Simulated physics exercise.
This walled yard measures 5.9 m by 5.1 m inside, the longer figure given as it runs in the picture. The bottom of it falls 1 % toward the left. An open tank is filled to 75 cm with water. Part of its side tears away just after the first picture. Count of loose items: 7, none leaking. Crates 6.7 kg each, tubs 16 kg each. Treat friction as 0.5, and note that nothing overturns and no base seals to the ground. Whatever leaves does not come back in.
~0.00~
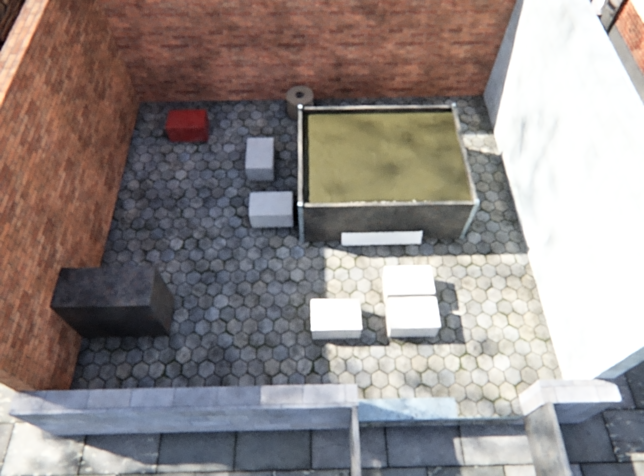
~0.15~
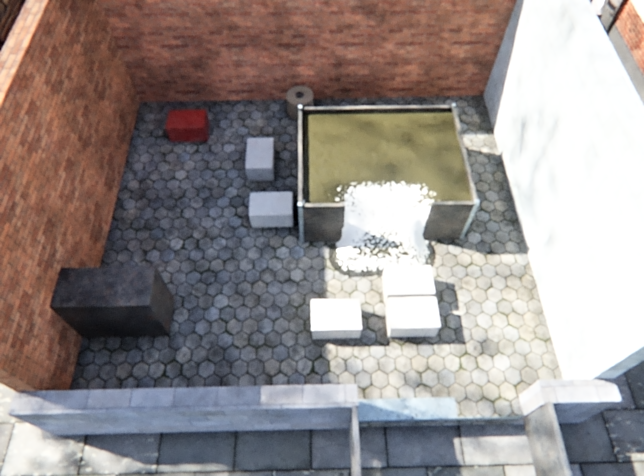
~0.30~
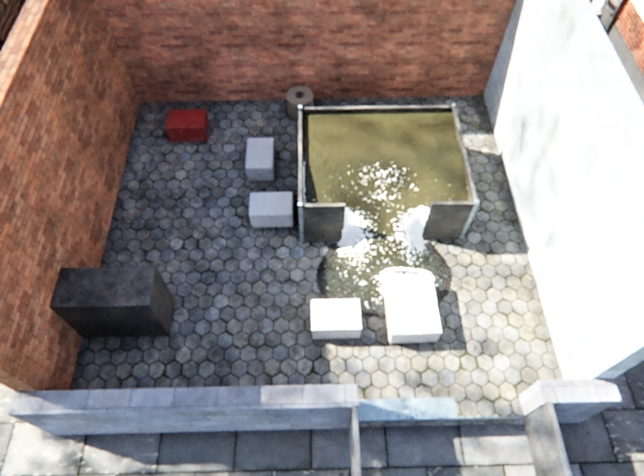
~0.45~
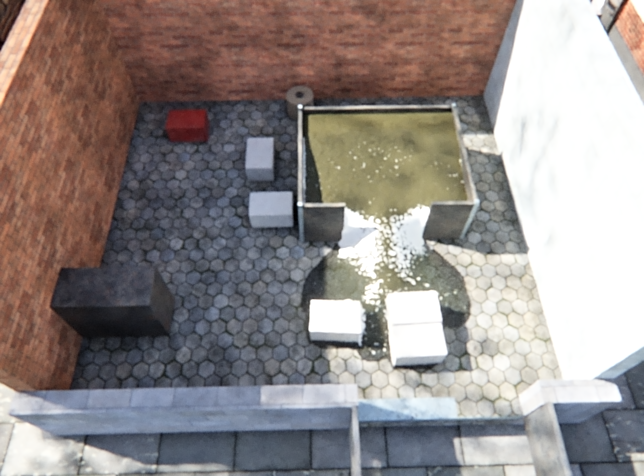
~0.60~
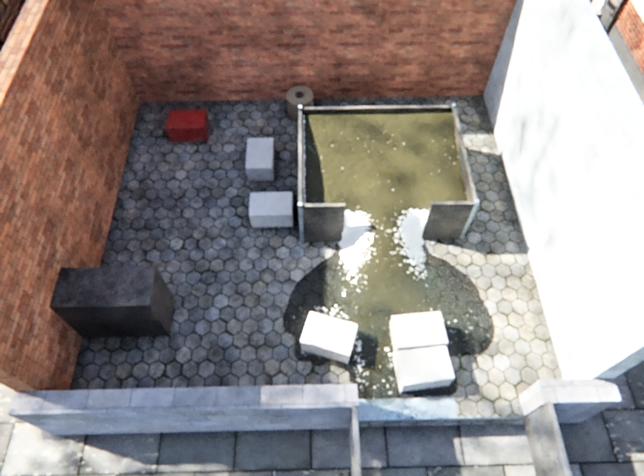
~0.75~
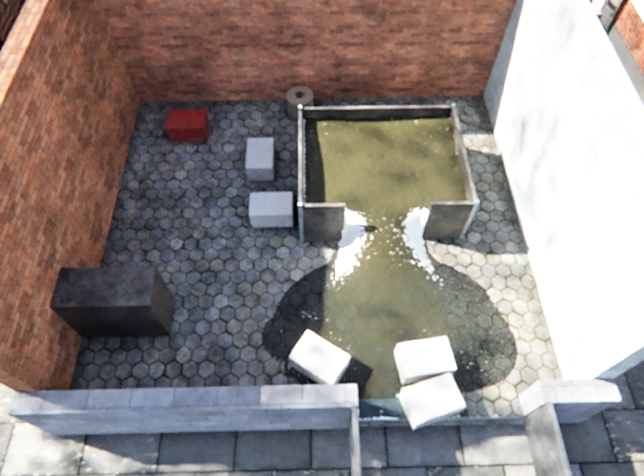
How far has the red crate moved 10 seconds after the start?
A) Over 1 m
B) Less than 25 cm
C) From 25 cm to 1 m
The answer is C.
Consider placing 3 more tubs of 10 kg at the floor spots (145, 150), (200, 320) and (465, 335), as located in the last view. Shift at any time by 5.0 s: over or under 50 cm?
In the order listed: Behind the line; across the line; across the line.
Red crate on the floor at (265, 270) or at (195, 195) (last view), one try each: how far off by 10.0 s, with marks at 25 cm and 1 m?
From the first spot it goes a long way, and from the second it goes a long way.
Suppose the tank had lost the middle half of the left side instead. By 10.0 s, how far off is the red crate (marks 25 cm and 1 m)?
In that case the red crate ends far away.
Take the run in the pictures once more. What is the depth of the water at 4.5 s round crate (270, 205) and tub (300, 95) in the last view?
Around 1 cm and 0 cm.
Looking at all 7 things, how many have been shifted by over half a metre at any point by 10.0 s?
Count: 6.
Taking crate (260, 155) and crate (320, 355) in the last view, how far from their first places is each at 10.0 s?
Respectively: 150 cm / 250 cm.
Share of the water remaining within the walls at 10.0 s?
Still held: Near 48 %.
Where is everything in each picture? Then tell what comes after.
The red crate at (186, 119) rests on the ground; 3.9 m2 under water; 0 of 7 have shifted, in the first frame.
The red crate at (186, 119), on the bottom; water covers 4.6 m2; 0 of 7 have shifted, in the second frame.
The red crate at (186, 119) rests on the ground; water covers 5.4 m2; 2 of 7 have shifted, in the third frame.
The red crate at (186, 119) rests on the ground; 6.4 m2 under water; 2 of 7 have shifted, in the fourth frame.
The red crate at (186, 119), on the bottom; 7.6 m2 under water; 3 of 7 have shifted, in the fifth frame.
The red crate at (186, 119) rests on the ground; 9.0 m2 under water; 3 of 7 have shifted, in the sixth frame.
After 2.0 s the red crate is near (186, 119), 0.0 m from its start, aground; 2 of 7 are out; 1 afloat.
After 4.5 s the red crate is near (186, 119), 0.0 m from its start, aground; 2 of 7 are out; 1 afloat.
After 7.0 s the red crate is near (179, 98), 0.5 m from its start, aground; 2 of 7 are out; 3 afloat.
After 10.0 s the red crate is near (149, 118), 0.6 m from its start, afloat; 2 of 7 are out; 4 afloat.
